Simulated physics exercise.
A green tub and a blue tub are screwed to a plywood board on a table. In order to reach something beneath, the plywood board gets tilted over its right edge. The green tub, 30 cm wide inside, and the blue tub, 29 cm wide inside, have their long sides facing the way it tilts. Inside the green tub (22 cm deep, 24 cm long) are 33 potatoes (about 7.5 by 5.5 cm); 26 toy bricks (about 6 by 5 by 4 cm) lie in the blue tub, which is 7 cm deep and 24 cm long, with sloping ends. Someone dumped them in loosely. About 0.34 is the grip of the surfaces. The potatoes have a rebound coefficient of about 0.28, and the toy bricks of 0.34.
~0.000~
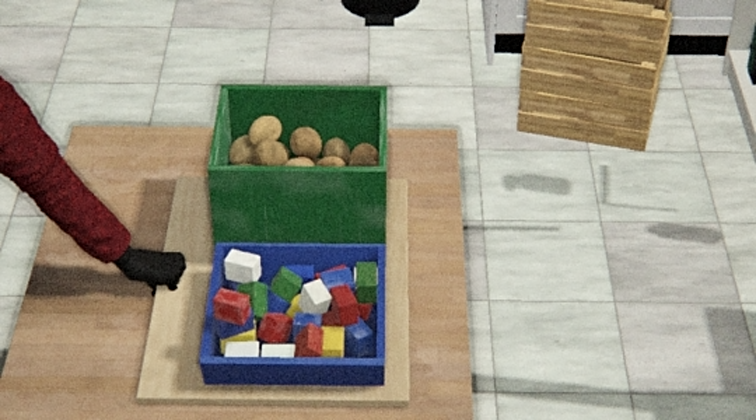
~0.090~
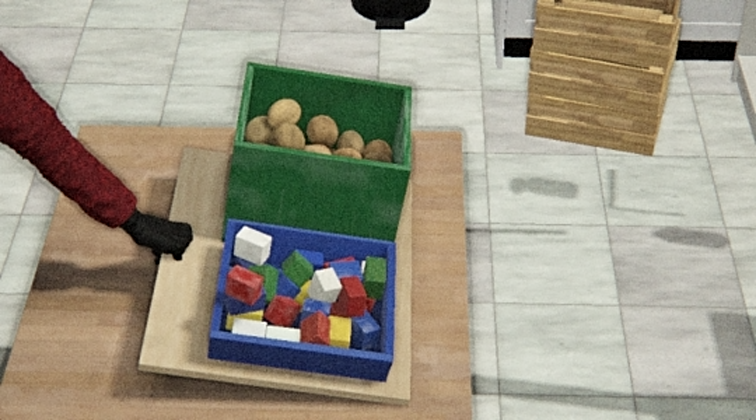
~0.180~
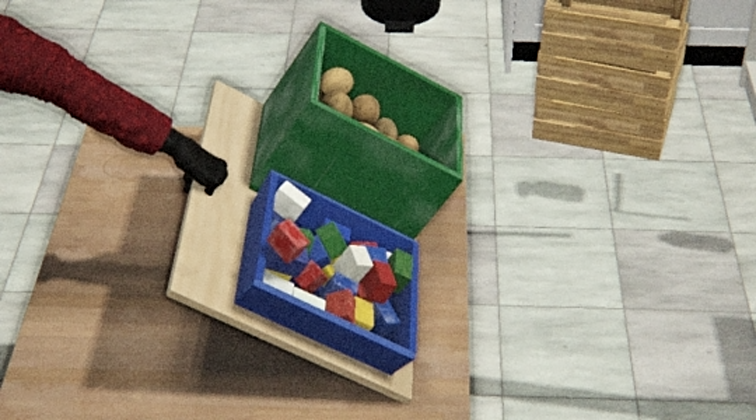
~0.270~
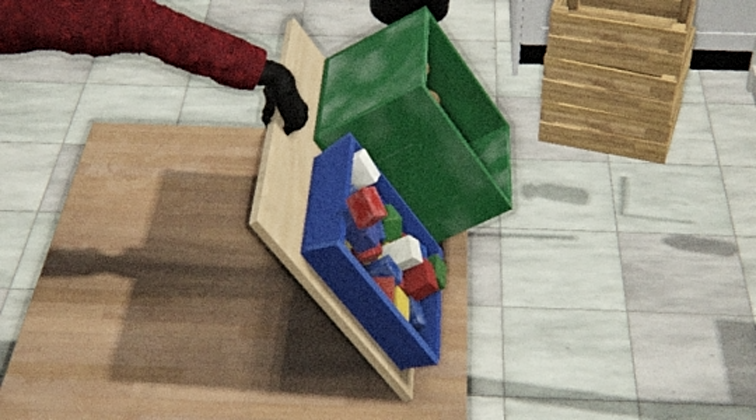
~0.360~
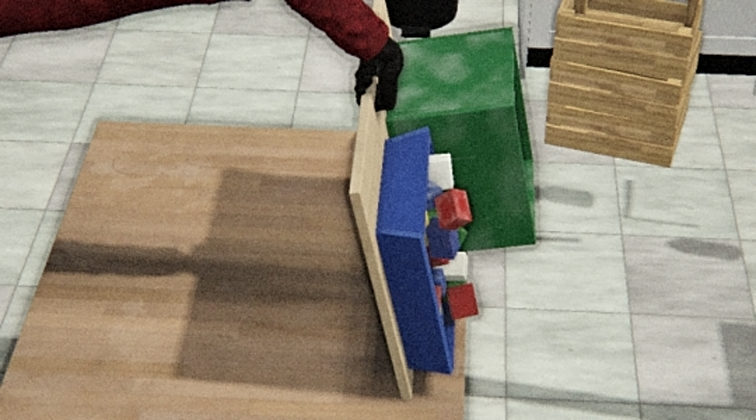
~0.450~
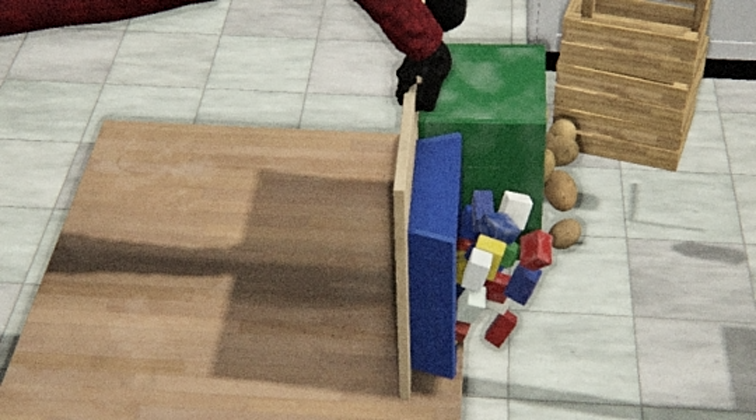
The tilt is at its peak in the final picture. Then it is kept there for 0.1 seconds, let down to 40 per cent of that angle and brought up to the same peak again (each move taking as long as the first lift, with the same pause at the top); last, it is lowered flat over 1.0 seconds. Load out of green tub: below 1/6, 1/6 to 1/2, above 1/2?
Above 1/2.
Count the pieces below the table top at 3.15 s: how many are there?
Piece count: Some 45.
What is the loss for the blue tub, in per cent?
Blue tub: 90%.
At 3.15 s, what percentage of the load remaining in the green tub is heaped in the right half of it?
About 70%.
After 0.88 s, tilt 44°; 22 of 33 out of the green tub and 23 of 26 out of the blue tub.
After 1.42 s, tilt 87°; 22 of 33 out of the green tub and 23 of 26 out of the blue tub.
After 2.18 s, tilt 27°; 22 of 33 out of the green tub and 23 of 26 out of the blue tub.
Outcome (at 3.15 s), 22 of 33 out of the green tub and 23 of 26 out of the blue tub. Asked share, 22 of 33, 67 per cent.
